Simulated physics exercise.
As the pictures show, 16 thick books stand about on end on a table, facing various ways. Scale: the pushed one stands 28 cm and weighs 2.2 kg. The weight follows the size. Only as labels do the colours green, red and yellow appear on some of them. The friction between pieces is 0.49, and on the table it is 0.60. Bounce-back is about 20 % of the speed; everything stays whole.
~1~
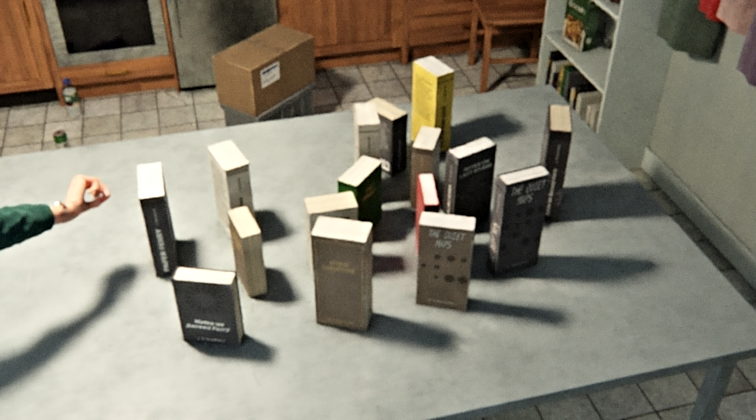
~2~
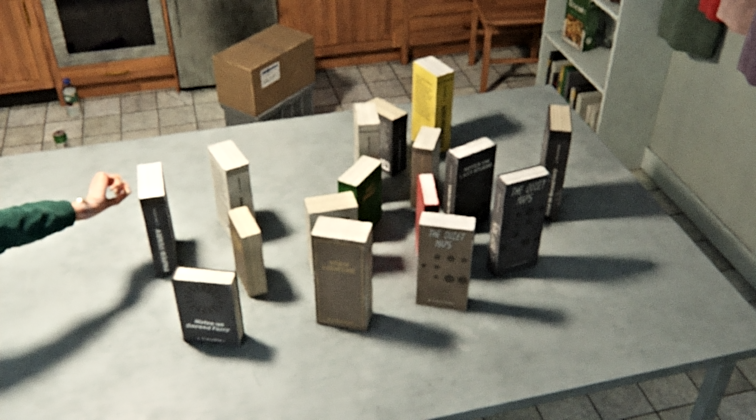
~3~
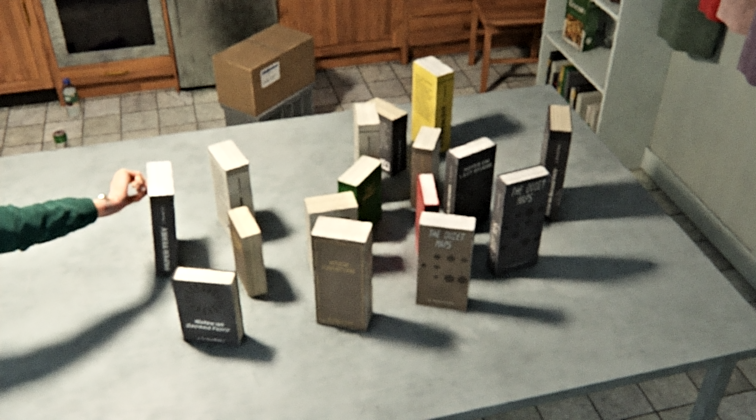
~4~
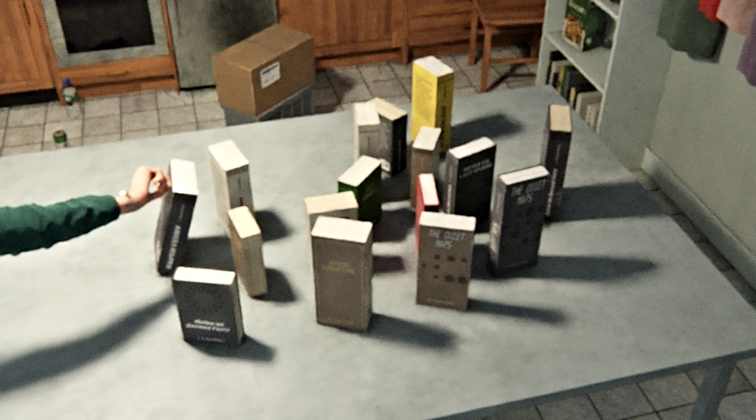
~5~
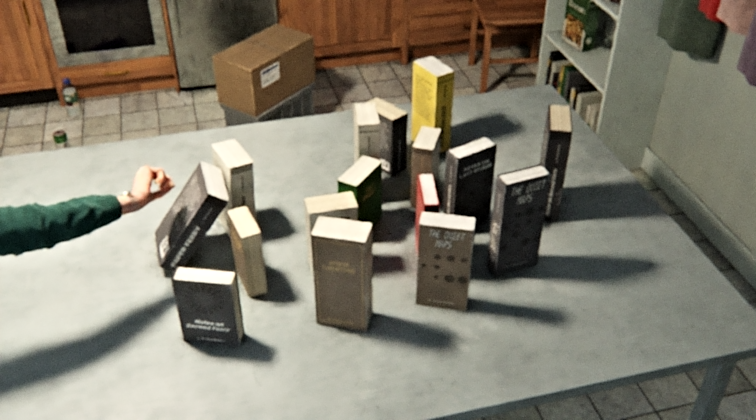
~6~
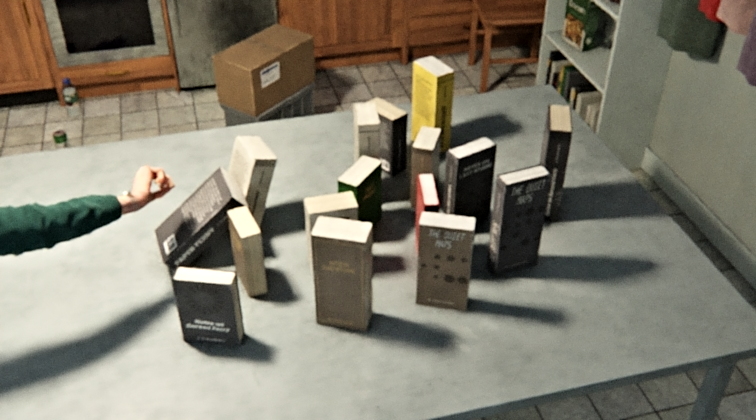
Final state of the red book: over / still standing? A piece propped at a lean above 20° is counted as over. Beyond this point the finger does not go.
Still standing.
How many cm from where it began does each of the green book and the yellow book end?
For green it's roughly 0 cm, and for yellow it's roughly 0 cm.
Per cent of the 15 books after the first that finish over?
It works out at roughly 5 per cent.
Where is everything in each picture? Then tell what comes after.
In the first picture (pixels give the middle of a visible side), finger (101, 192) 8 cm from the first book; red book (428, 189); yellow book (423, 109); green book (370, 203); none of the others has stirred.
In the second picture, finger (122, 189) 31 mm from the first book; red book (428, 189).
In the third picture, finger (142, 186) pushing; red book (428, 189); none of the others has stirred.
In the fourth picture, finger (163, 183) pushing; red book (428, 189); none of the others has stirred.
In the fifth picture, finger (165, 183) stopped; red book (428, 189); none of the others has stirred.
In the sixth picture, finger (165, 183) stopped; red book (428, 189); yellow book (423, 109); green book (370, 203); steepest lean 19°, the book at (256, 199); one has shifted.
Then, 0.06 s past the last view, 1 of the 15 other books over; red book unmoved.
In the end, 1 of the 15 other books over; red book unmoved; yellow book unmoved; green book unmoved. 14 left standing. From the last view, middles, red book near (427, 226), yellow book near (432, 106).
